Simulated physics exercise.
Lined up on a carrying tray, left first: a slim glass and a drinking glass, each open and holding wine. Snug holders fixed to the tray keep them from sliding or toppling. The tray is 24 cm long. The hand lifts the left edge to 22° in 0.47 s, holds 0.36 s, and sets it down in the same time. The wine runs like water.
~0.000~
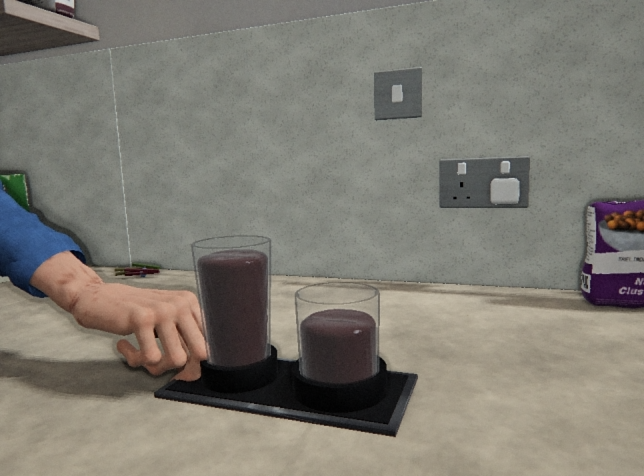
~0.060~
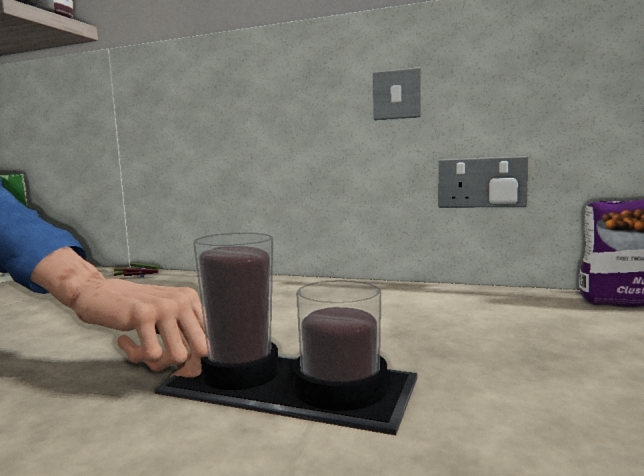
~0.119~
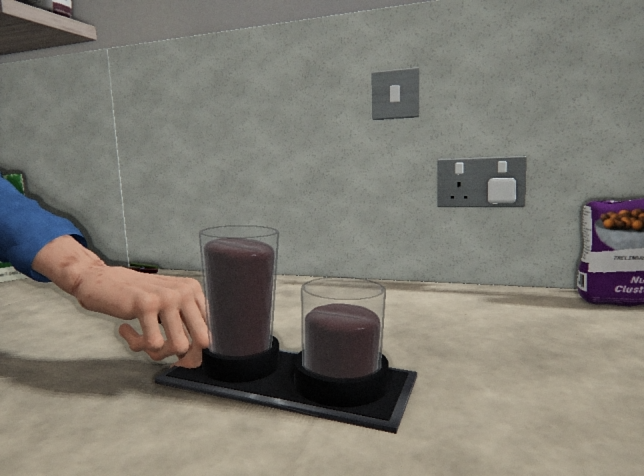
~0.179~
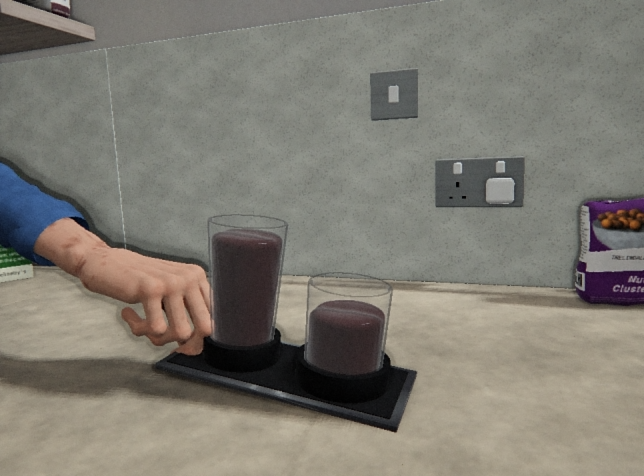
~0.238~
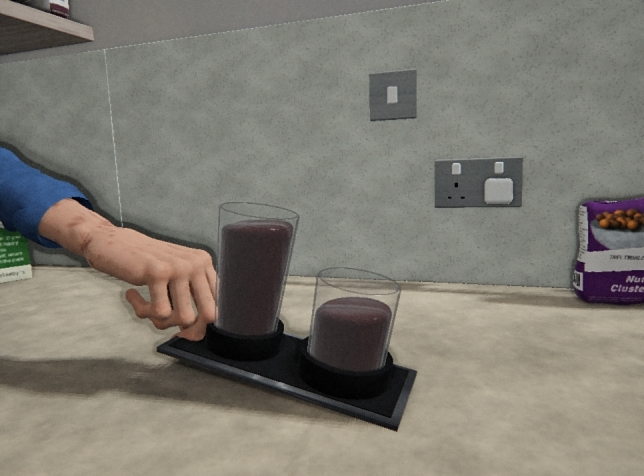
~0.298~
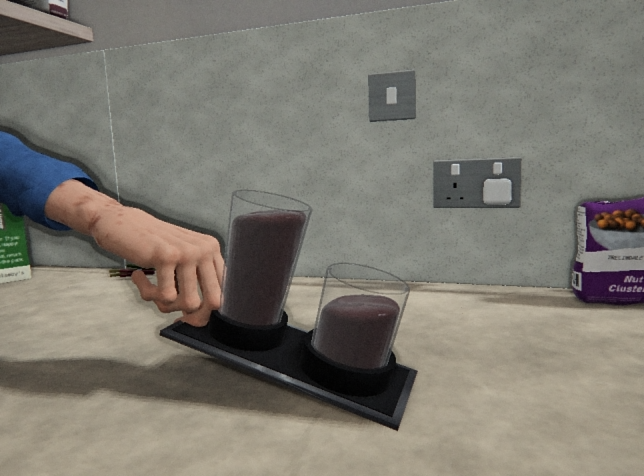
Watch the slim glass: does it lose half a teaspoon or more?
The slim glass loses some.
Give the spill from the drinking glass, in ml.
Close to 0 ml.
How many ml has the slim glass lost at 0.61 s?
Close to 4 ml.
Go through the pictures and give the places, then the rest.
It slopes 0°; slim glass, level (206, 254) left, (266, 257) right, rim (266, 245); drinking glass, level (305, 316) left, (376, 323) right, rim (377, 297); the wine in the slim glass stands 13 mm below the rim, in the first picture.
It slopes 1°; slim glass, level (208, 249) left, (268, 256) right, in the second picture.
It slopes 3°; slim glass, level (212, 239) left, (273, 251) right, in the third picture.
It slopes 7°; slim glass, level (220, 231) left, (281, 240) right, in the fourth picture.
It slopes 11°; slim glass, level (230, 222) left, (294, 227) right, in the fifth picture.
It slopes 15°; slim glass, level (243, 213) left, (307, 216) right; drinking glass, level (328, 299) left, (401, 308) right, in the sixth picture.
By 0.61 s the slope is 22°; losses from the left are 4, 0 ml.
By 0.92 s the slope is 20°; losses from the left are 4, 0 ml.
By 1.23 s the slope is 1°; losses from the left are 5, 0 ml.
By 1.55 s the slope is 0°; losses from the left are 5, 0 ml.
At rest losses from the left are 5, 0 ml.
